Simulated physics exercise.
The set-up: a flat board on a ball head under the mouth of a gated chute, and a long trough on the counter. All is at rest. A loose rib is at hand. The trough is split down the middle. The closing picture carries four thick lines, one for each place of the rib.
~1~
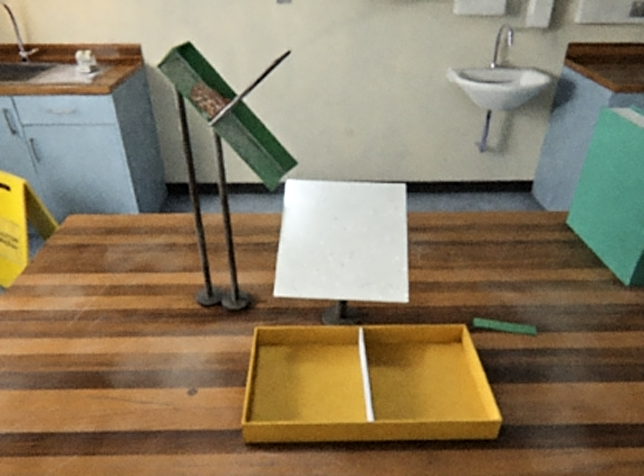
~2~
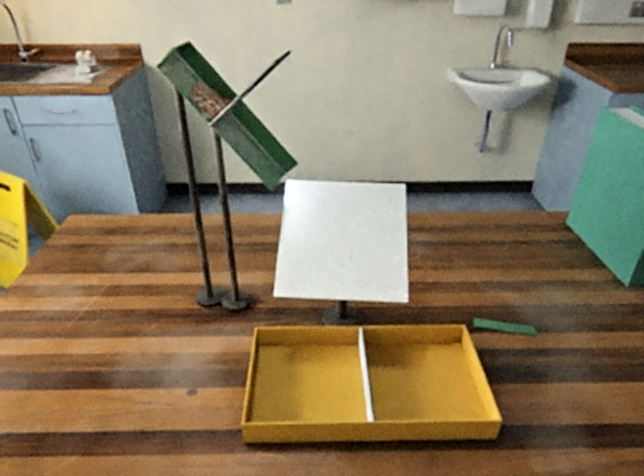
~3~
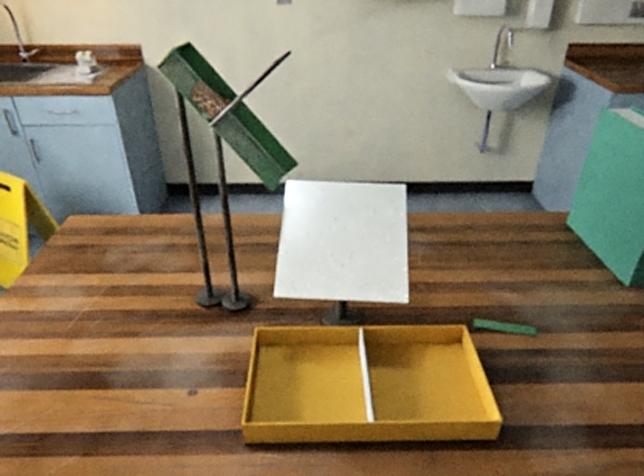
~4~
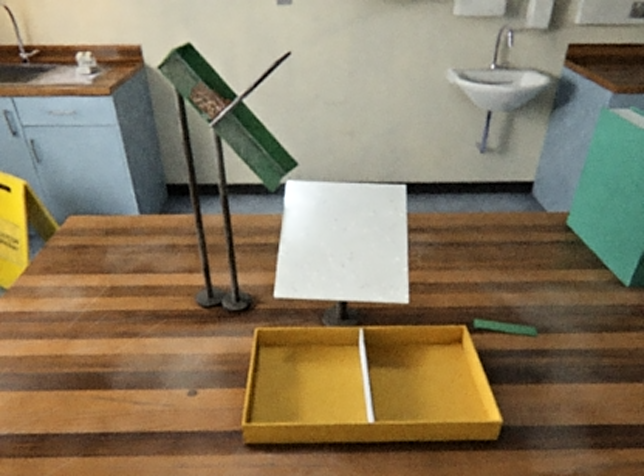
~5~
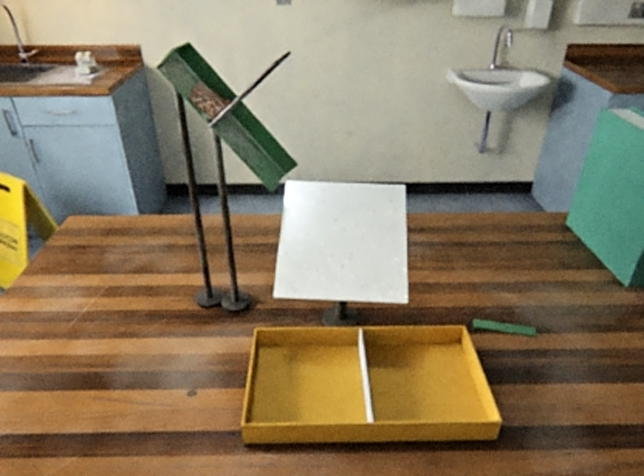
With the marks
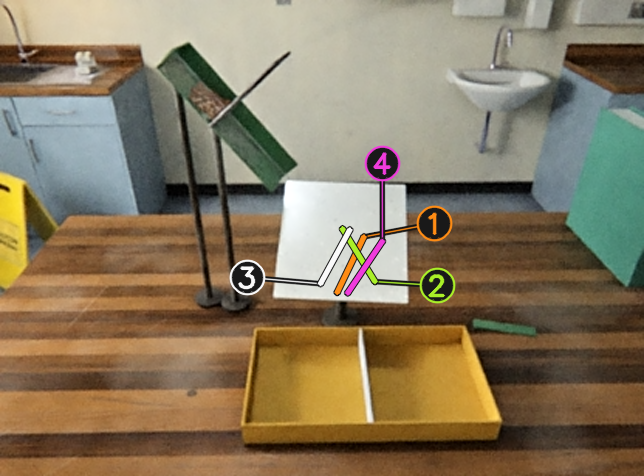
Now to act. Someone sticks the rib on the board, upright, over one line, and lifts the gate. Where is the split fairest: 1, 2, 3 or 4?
Choose 2.
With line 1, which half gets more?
More lands on the left.
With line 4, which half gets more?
Left.
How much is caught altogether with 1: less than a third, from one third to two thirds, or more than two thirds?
Line 1 gives more than two thirds.
On the marked copy, line 1 from (363, 236) to (337, 292); line 2 from (342, 228) to (374, 281); line 3 from (349, 229) to (320, 283); line 4 from (382, 241) to (347, 292).
If 1 is chosen, of what is caught, nearly all in the left half, a stray few in the right.
If 2 is chosen, of what is caught, about half in the left half, about half in the right.
If 3 is chosen, of what is caught, nearly all in the left half, a small part in the right.
If 4 is chosen, of what is caught, nearly all in the left half, a stray few in the right.
